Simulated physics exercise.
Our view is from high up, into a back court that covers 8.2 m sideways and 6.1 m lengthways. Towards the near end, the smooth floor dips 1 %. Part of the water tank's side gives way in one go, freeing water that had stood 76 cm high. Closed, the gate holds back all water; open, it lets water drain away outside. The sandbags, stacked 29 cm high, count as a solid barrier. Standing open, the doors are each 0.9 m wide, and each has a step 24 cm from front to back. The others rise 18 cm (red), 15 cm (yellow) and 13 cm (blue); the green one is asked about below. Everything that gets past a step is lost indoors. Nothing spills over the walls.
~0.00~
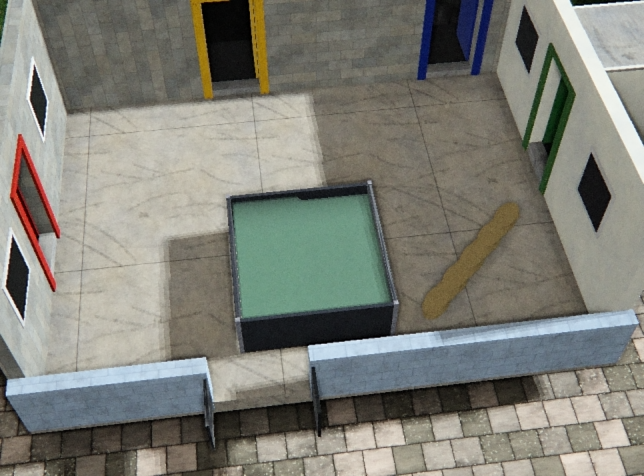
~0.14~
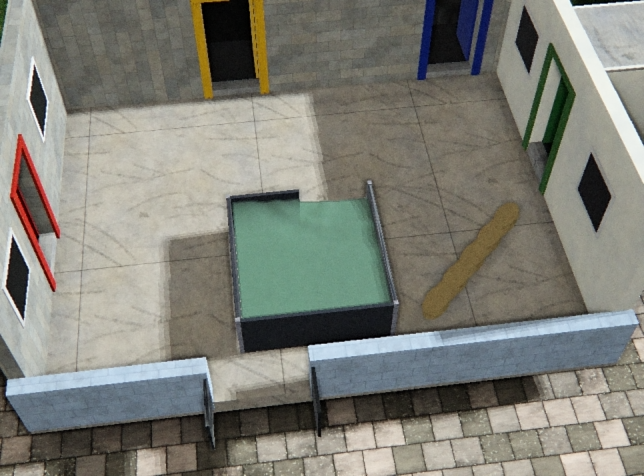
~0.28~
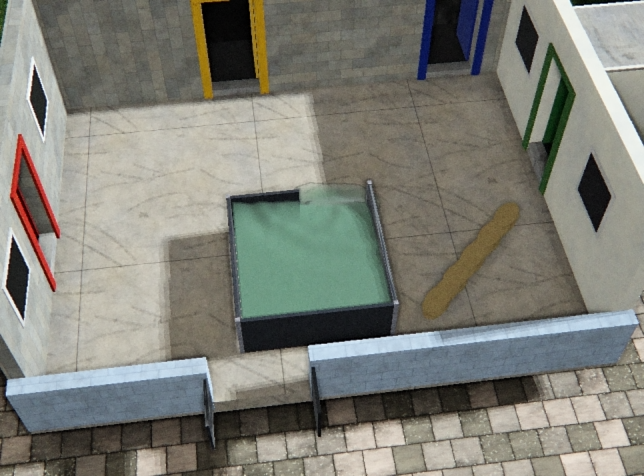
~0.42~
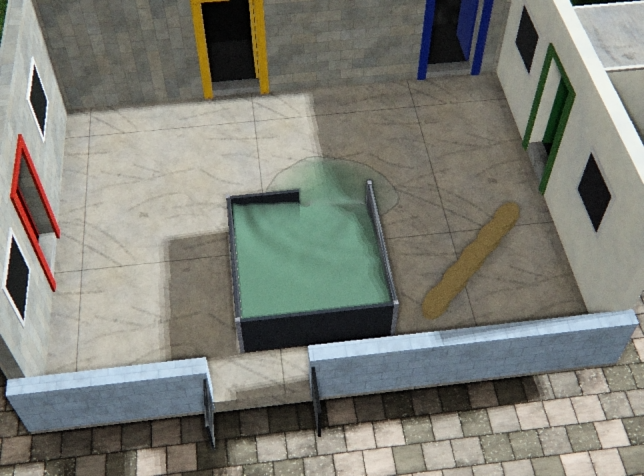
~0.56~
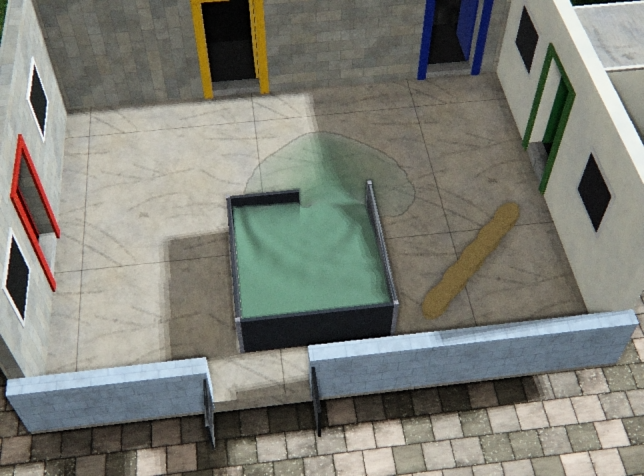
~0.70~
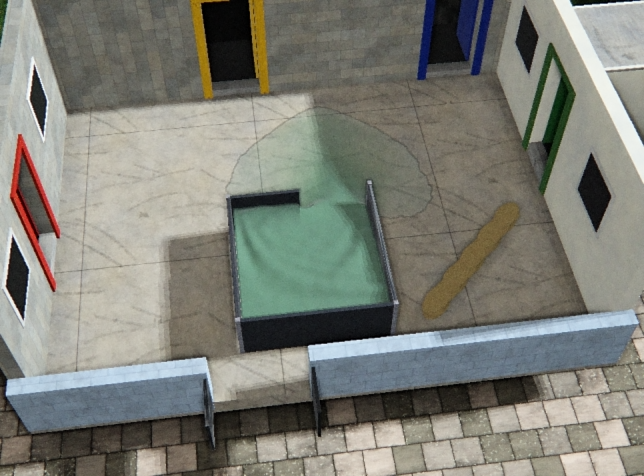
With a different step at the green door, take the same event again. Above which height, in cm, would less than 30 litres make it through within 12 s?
Above roughly 6 cm.
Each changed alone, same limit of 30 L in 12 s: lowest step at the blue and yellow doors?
Close to 16 cm (blue) and close to 16 cm (yellow).
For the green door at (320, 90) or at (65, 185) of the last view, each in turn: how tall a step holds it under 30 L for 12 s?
In turn: Roughly 25 cm, roughly 7.0 cm.
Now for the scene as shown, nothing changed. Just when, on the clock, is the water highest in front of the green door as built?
Around 3.6 s, give or take.
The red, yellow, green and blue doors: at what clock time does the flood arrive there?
Arrives: Red 4.0 s / yellow 1.2 s / green 2.4 s / blue 1.6 s.
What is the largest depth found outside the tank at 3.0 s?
Max depth: Around 36 cm.
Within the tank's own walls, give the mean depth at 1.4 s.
Average depth: Approx. 55 cm.
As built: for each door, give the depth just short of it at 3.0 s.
At the red door the depth is 0 cm, at yellow 21 cm, at green 3 cm and at blue 16 cm.
After 1.4 s water covers 25 % of the floor, deepest (38 cm) near (340, 209); it has not reached the green door.
After 3.0 s water covers 40 % of the floor, deepest (36 cm) near (494, 77); 3 cm at the green door, 0 litres in over its 22 cm step.
After 12.0 s water covers 95 % of the floor, deepest (14 cm) near (569, 274); 7 cm at the green door, 0 litres in over its 22 cm step.
At the green door as built, the water arrived by 2.5 s and peaked near 11 cm at 3.6 s.
Run again over the same 12 s with other heights there, 37 litres in over 5.5 cm, 22 litres over 6.5 cm. The limit of 30 litres is kept from about 6 cm up.
